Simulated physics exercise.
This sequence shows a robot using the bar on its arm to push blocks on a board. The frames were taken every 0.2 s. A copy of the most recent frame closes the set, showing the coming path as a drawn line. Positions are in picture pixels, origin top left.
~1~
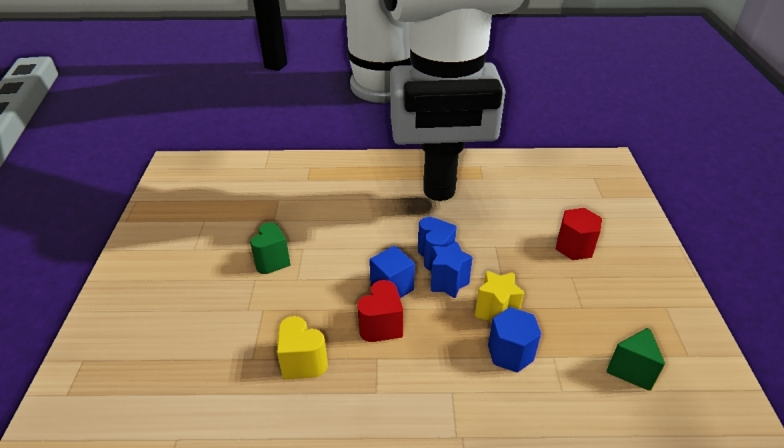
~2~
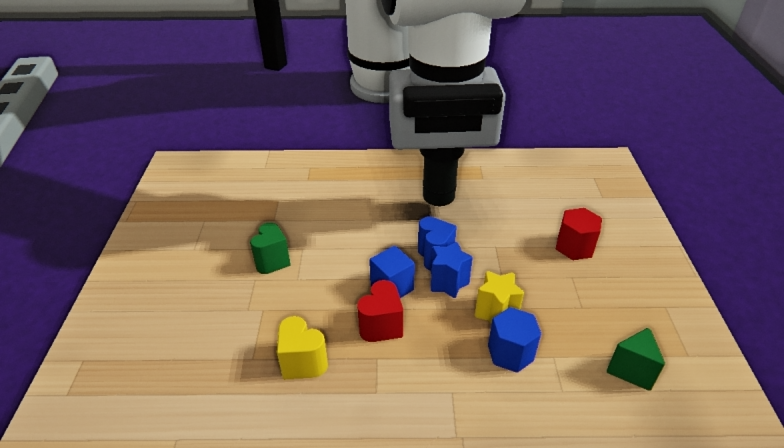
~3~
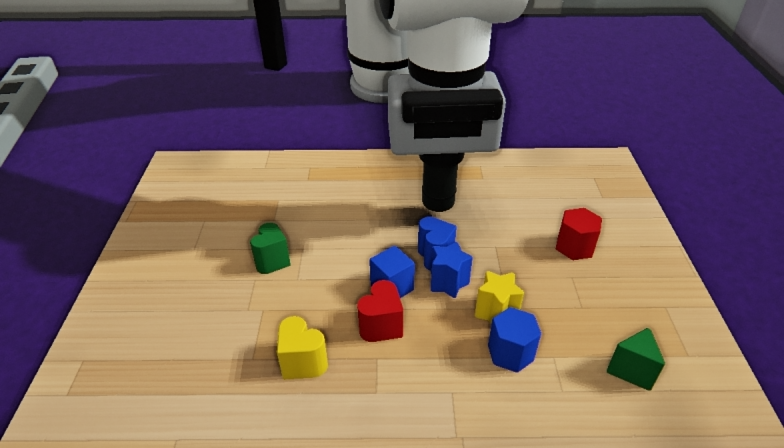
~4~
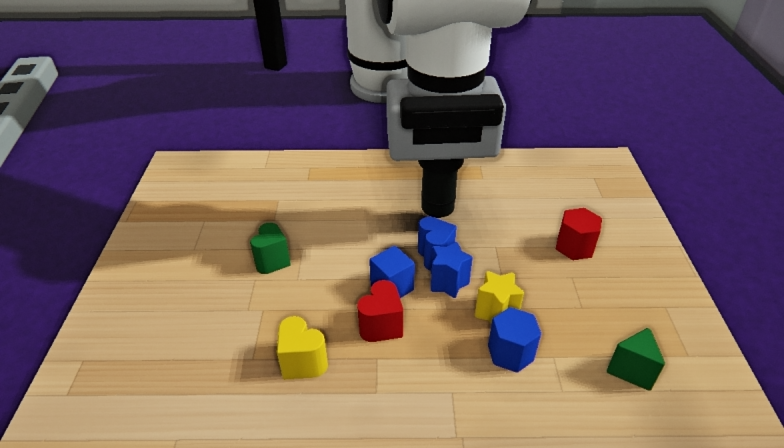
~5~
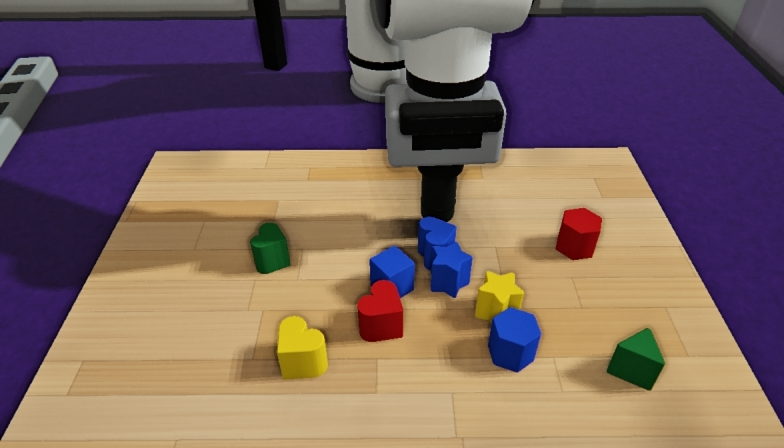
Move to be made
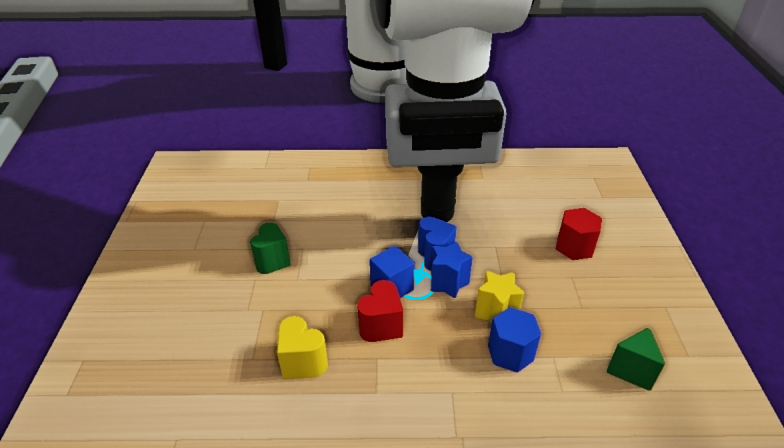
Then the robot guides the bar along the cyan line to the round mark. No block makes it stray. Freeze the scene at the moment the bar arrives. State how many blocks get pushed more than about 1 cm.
The answer will be at least three.
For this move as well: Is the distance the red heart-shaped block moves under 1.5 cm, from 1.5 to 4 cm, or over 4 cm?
Range: Under 1.5 cm.
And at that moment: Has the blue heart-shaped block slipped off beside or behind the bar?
Short answer: No.
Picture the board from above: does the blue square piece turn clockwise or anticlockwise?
Direction: Clockwise.
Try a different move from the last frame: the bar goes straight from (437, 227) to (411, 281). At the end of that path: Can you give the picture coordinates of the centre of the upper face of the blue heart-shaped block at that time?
The answer is (429, 277).
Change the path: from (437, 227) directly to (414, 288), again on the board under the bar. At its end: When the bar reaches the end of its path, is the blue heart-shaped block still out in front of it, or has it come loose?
Pushed ahead.
Drawn move, straight from (437, 227) to (416, 285).
The first path, step by step. Halfway along, bar at (427, 242); blue heart-shaped block at (433, 253), turned 15° anticlockwise; blue star block at (460, 272), turned 45° anticlockwise.
At the end, bar at (417, 271); red heart-shaped block still; blue square piece at (382, 269), turned 35° clockwise; blue heart-shaped block at (432, 282), turned 50° anticlockwise; blue star block at (469, 286), turned 80° anticlockwise; yellow star block at (507, 287).
